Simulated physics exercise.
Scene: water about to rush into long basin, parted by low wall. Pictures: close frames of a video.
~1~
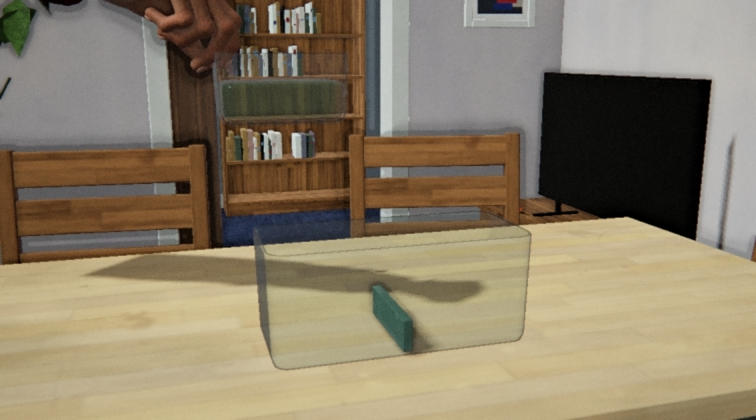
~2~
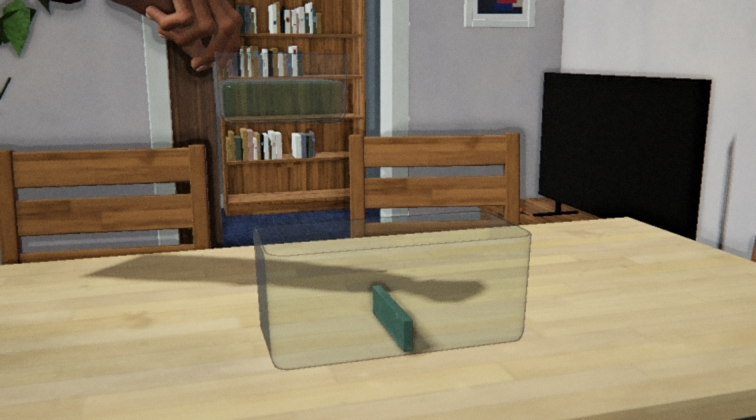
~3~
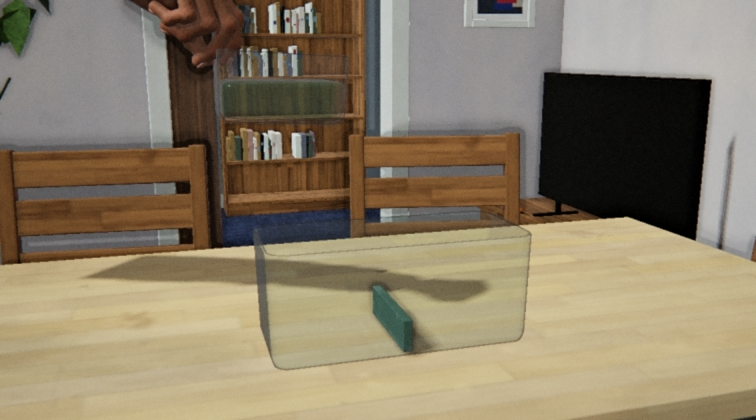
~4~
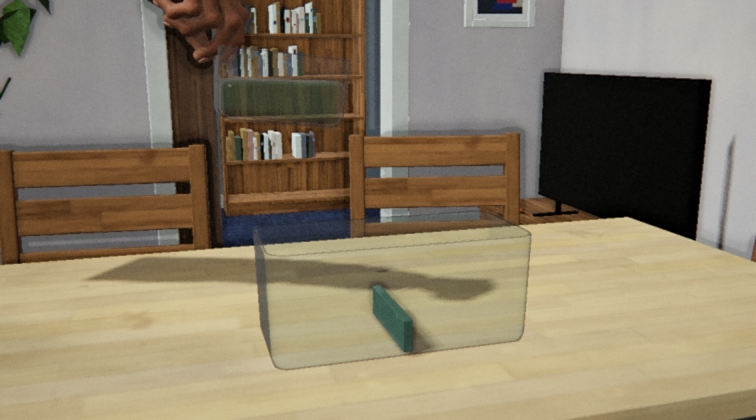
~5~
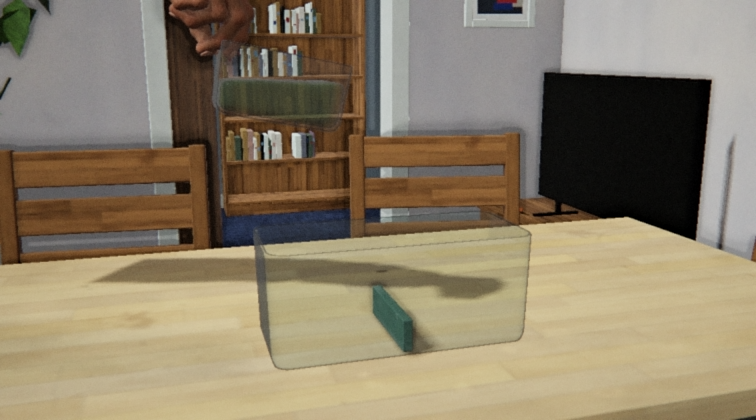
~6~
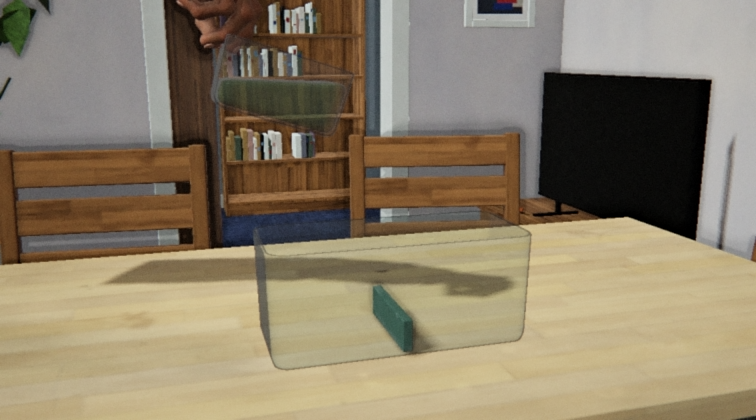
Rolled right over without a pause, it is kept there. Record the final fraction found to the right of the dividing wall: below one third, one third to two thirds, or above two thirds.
Final fraction right of the wall: One third to two thirds.
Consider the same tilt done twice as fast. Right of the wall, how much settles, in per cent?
I'd estimate about 40 percent ends up there.
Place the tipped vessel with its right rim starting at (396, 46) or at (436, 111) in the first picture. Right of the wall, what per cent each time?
Roughly 90 % the first time and roughly 95 % the second.
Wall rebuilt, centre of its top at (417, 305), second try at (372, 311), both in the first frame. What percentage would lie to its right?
About 15 per cent on the first try, and 70 per cent on the second.
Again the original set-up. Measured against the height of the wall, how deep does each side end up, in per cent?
30 left, 30 right, give or take.
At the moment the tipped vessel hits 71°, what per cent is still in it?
55 %.
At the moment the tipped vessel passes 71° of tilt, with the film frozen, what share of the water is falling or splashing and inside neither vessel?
Roughly 40 percent.
A moment on, the tilt is 71° and 53 per cent is still to pour, 4 is left of the wall and 4 right of it.
Next, the tilt is 98° and 13 per cent is still to pour, 19 is left of the wall and 53 right of it.
Then the tilt is 101° and 1 per cent is still to pour, 41 is left of the wall and 55 right of it.
Later the tilt is 101° and 0 per cent is still to pour, 44 is left of the wall and 55 right of it.
Finally, 44 per cent lies left of the wall, 56 right of it and 1 outside.
